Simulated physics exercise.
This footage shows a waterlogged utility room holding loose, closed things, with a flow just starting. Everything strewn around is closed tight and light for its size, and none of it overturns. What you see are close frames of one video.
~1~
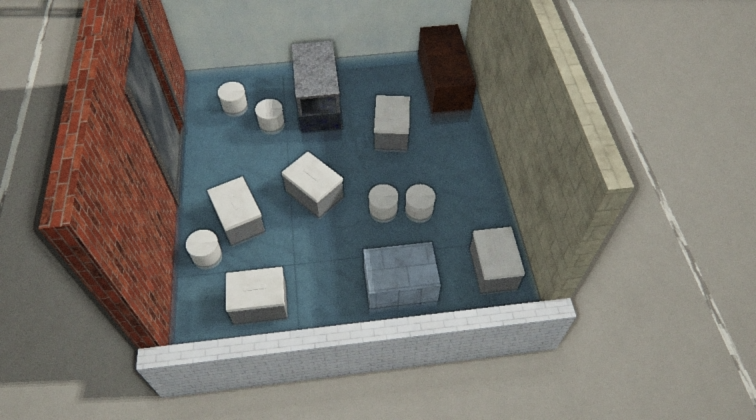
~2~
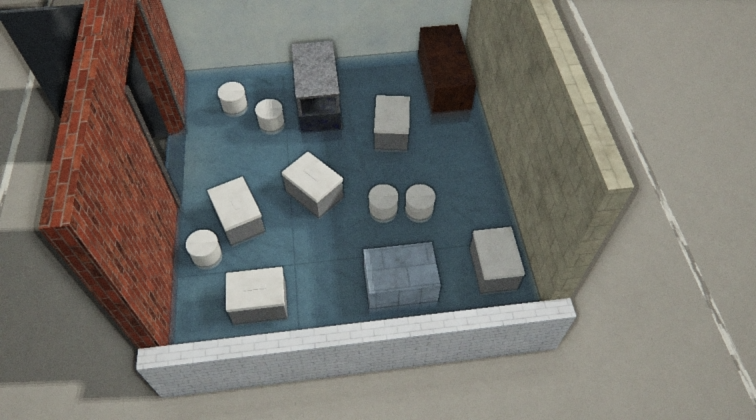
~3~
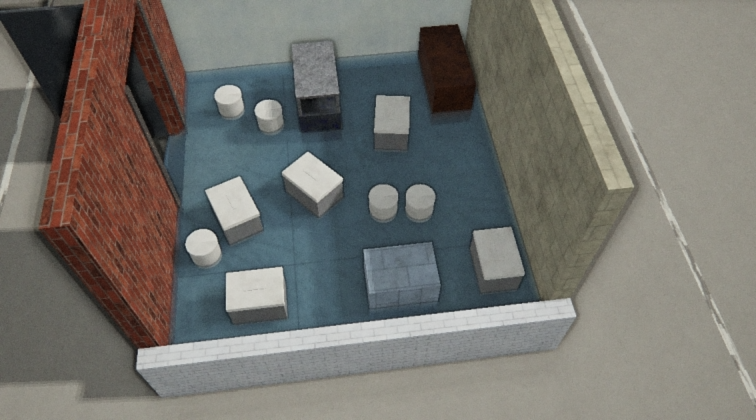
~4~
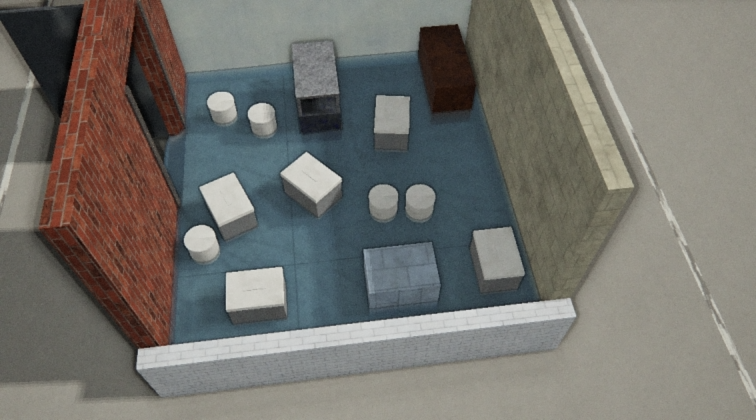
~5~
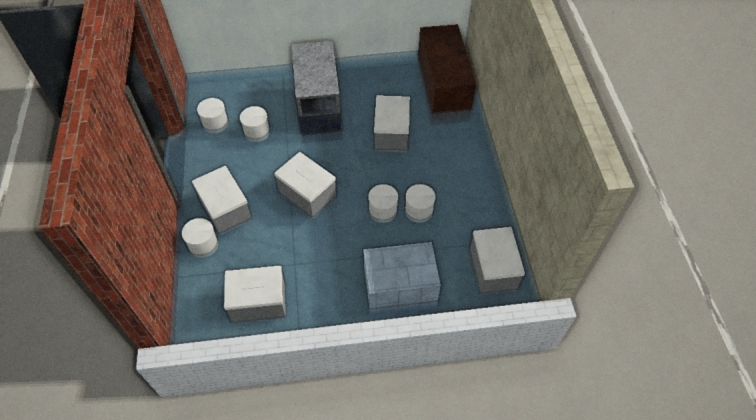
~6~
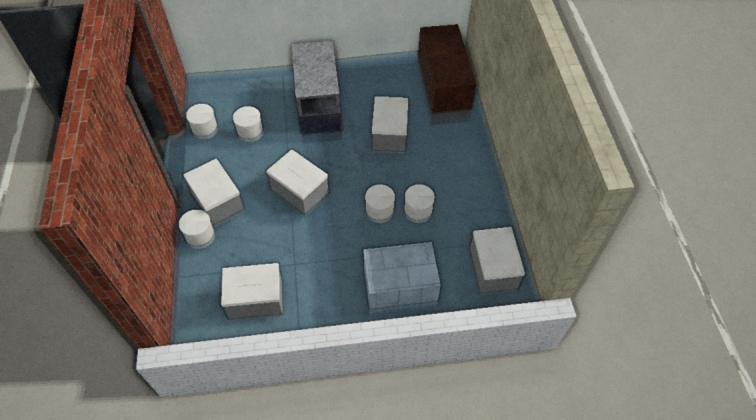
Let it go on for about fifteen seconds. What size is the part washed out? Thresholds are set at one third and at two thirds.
I expect the result to be the upper range.
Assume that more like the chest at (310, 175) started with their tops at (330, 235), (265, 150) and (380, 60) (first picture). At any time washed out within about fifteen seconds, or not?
Here's how it goes, in order: Gets out, then gets out, then does not get out.
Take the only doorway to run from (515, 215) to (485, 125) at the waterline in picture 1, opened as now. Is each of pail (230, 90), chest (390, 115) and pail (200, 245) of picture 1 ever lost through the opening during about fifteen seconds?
In the order given, it's remains behind, escaped, remains behind.
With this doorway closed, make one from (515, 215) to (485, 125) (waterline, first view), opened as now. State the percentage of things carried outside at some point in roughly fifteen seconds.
It works out at 60 percent.
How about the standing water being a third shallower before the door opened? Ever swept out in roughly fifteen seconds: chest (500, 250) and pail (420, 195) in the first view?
Held back, held back.
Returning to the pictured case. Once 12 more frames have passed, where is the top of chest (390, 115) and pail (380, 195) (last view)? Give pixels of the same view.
Around (341, 133) and (308, 194).
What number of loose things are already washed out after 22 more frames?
The total is 5.
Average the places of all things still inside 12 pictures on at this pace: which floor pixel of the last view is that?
Near (344, 226).
A moment on, 1 of 10 are out; 9 afloat.
Next, 5 of 10 are out; 5 afloat.
Later, 5 of 10 are out; 5 afloat.
In the end, 7 of 10 are out; 3 afloat.
